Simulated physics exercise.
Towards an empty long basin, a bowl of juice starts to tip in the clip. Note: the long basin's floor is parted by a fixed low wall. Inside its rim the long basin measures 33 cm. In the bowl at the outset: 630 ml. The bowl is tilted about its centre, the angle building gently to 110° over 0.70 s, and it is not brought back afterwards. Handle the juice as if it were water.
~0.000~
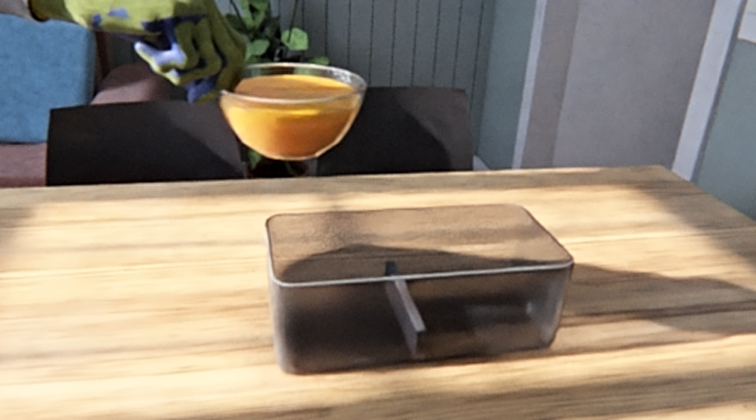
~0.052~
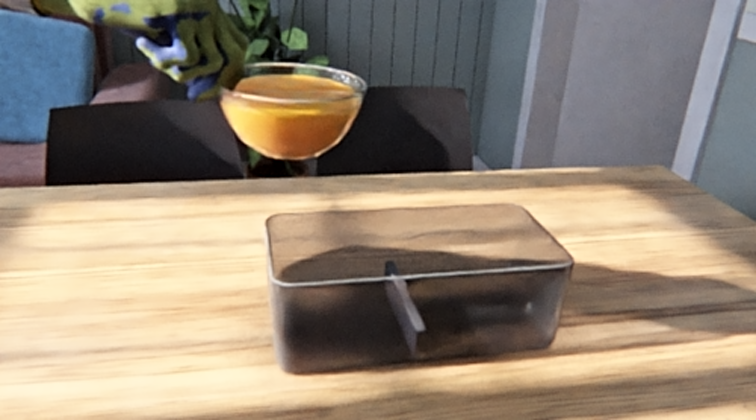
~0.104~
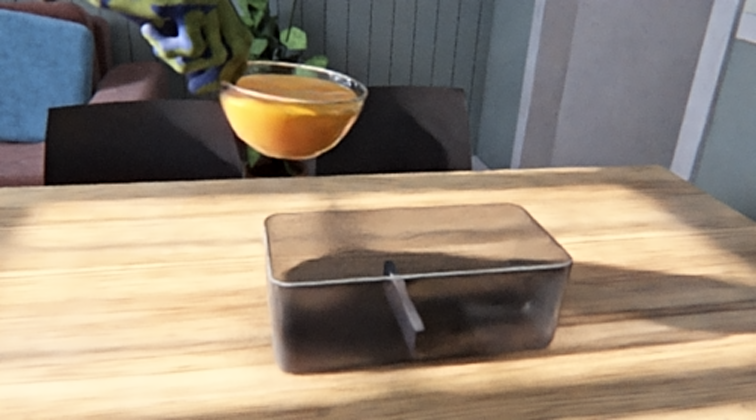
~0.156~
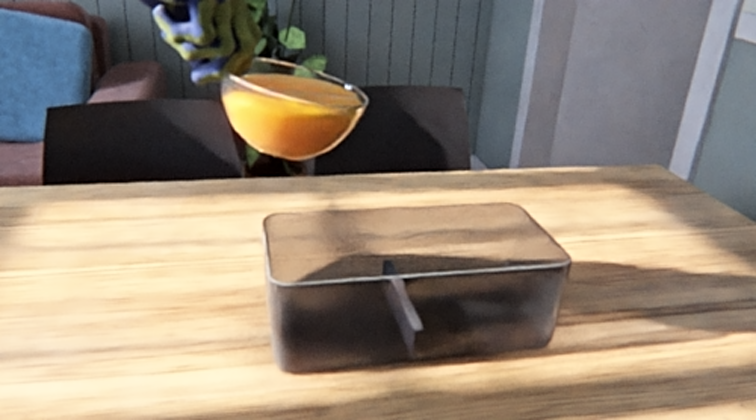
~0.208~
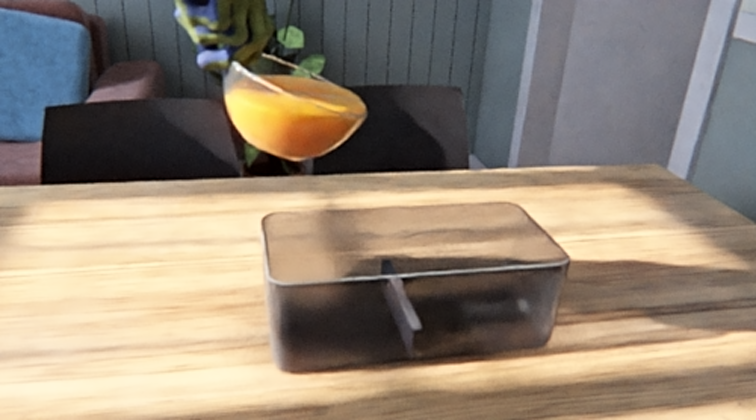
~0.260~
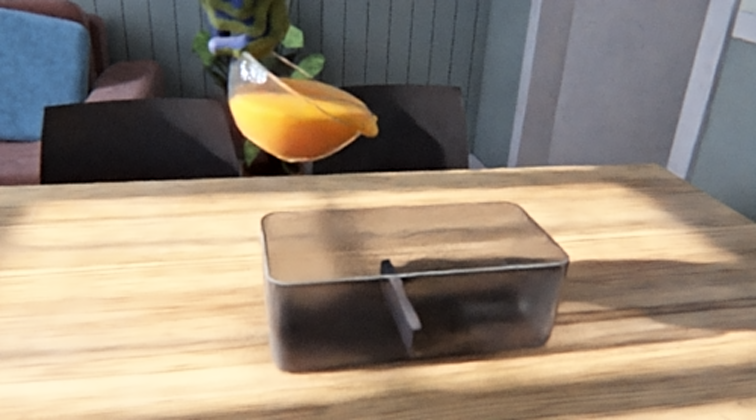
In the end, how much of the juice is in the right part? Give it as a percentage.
Roughly 49 percent is in the right part.
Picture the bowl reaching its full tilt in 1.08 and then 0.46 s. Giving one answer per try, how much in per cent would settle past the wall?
Near 60 in a hundred on the first go and near 35 in a hundred on the second.
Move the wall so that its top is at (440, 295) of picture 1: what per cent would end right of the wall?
Around 10 %, I'd say.
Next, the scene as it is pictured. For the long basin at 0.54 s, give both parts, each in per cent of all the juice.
About 18 % left, 38 % right.
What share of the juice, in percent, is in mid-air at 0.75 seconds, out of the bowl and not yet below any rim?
Close to 2 in every hundred parts.
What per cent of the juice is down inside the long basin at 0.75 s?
I reckon close to 98 per cent.
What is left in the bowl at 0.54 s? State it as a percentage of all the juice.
Remaining: Near 8 % of the total.
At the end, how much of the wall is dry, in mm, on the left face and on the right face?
Left 28 mm, right 28 mm.
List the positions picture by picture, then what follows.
It leans 0°; its right rim is at (364, 83); the juice meets the walls at (218, 91) and (359, 89); the long basin's rim runs from (269, 249) to (547, 233); the wall's top is at (404, 293), in the first picture.
It leans 2°; its right rim is at (364, 85); the juice meets the walls at (219, 90) and (358, 91), in the second picture.
It leans 6°; its right rim is at (365, 90); the juice meets the walls at (220, 87) and (359, 94), in the third picture.
It leans 13°; its right rim is at (365, 99); the juice meets the walls at (223, 84) and (361, 96), in the fourth picture.
It leans 22°; its right rim is at (364, 110); the juice meets the walls at (228, 86) and (364, 102); 2 per cent is over the edge, in the fifth picture.
It leans 33°; its right rim is at (362, 124); the juice meets the walls at (232, 93) and (351, 108); 9 per cent is over the edge, in the sixth picture.
After 0.54 s the tilt is 97° and 8 per cent is still to pour, 17 is left of the wall and 38 right of it.
After 0.75 s the tilt is 110° and 0 per cent is still to pour, 49 is left of the wall and 48 right of it.
After 0.96 s the tilt is 110° and 0 per cent is still to pour, 49 is left of the wall and 49 right of it.
After 1.20 s the tilt is 110° and 0 per cent is still to pour, 50 is left of the wall and 49 right of it.
In the end 50 per cent lies left of the wall, 49 right of it and 2 outside.
